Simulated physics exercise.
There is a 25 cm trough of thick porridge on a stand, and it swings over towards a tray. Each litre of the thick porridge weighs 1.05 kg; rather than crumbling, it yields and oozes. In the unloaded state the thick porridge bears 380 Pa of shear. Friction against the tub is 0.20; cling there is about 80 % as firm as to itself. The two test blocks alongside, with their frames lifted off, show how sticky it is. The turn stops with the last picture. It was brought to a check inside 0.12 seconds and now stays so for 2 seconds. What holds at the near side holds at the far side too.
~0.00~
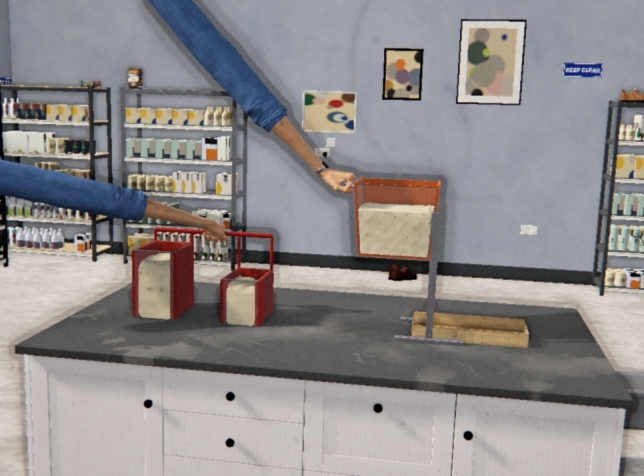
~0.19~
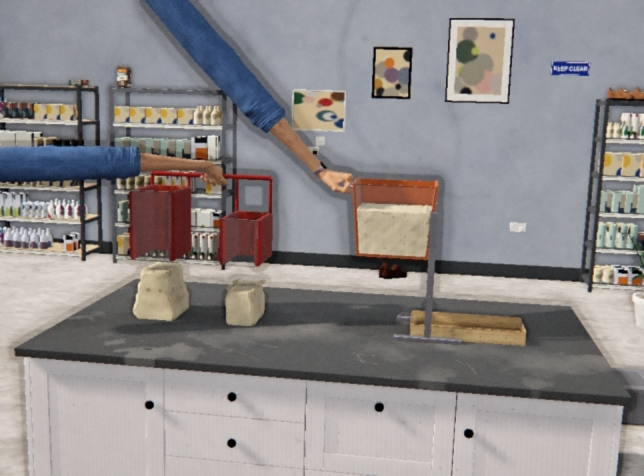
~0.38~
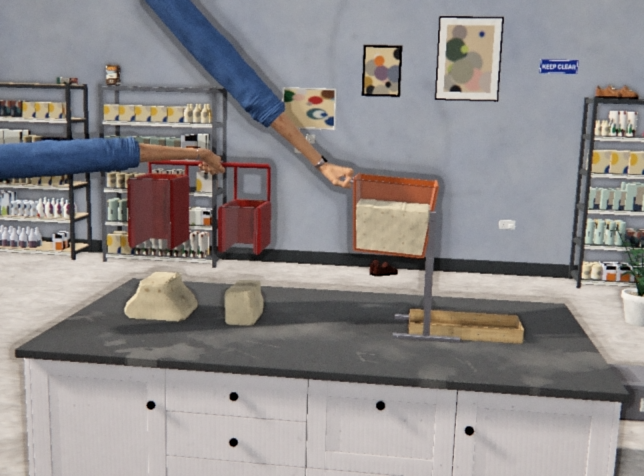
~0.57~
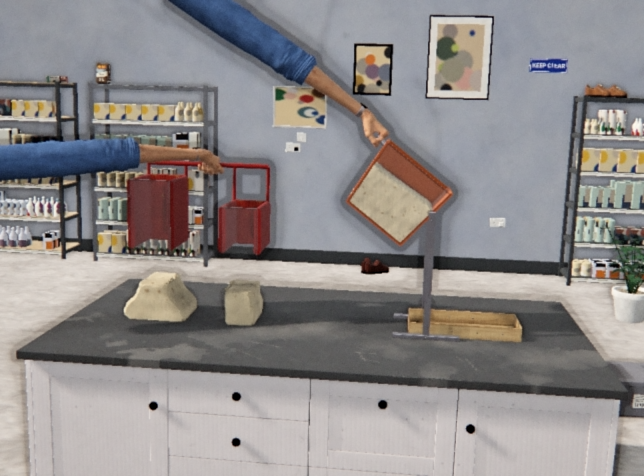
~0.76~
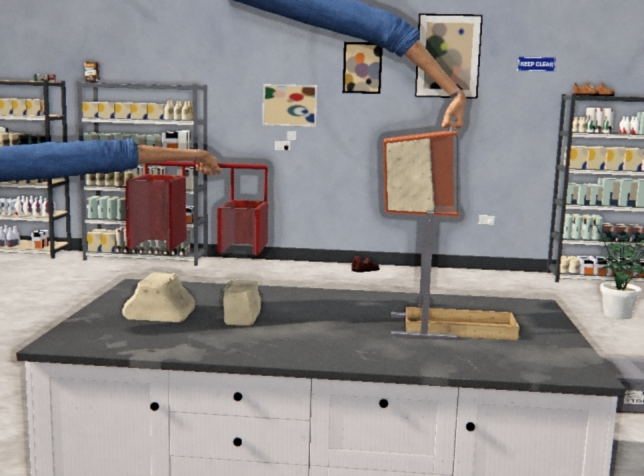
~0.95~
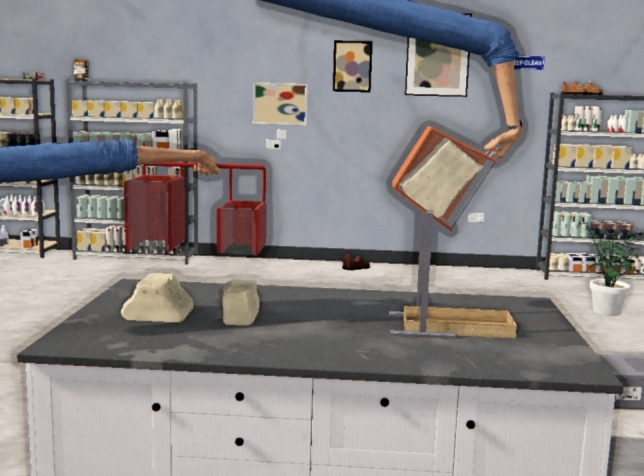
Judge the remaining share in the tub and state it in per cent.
The remaining share is close to 0 %.
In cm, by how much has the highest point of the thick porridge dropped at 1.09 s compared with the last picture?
About 16 cm.
After 1.09 s, the tub is at 120 degrees and holds 42 %.
After 1.26 s, the tub is at 120 degrees and holds 0 %.
After 1.43 s, the tub is at 120 degrees and holds 0 %.
After 1.60 s, the tub is at 120 degrees and holds 0 %.
After 2.95 s, the tub is at 120 degrees and holds 0 %.
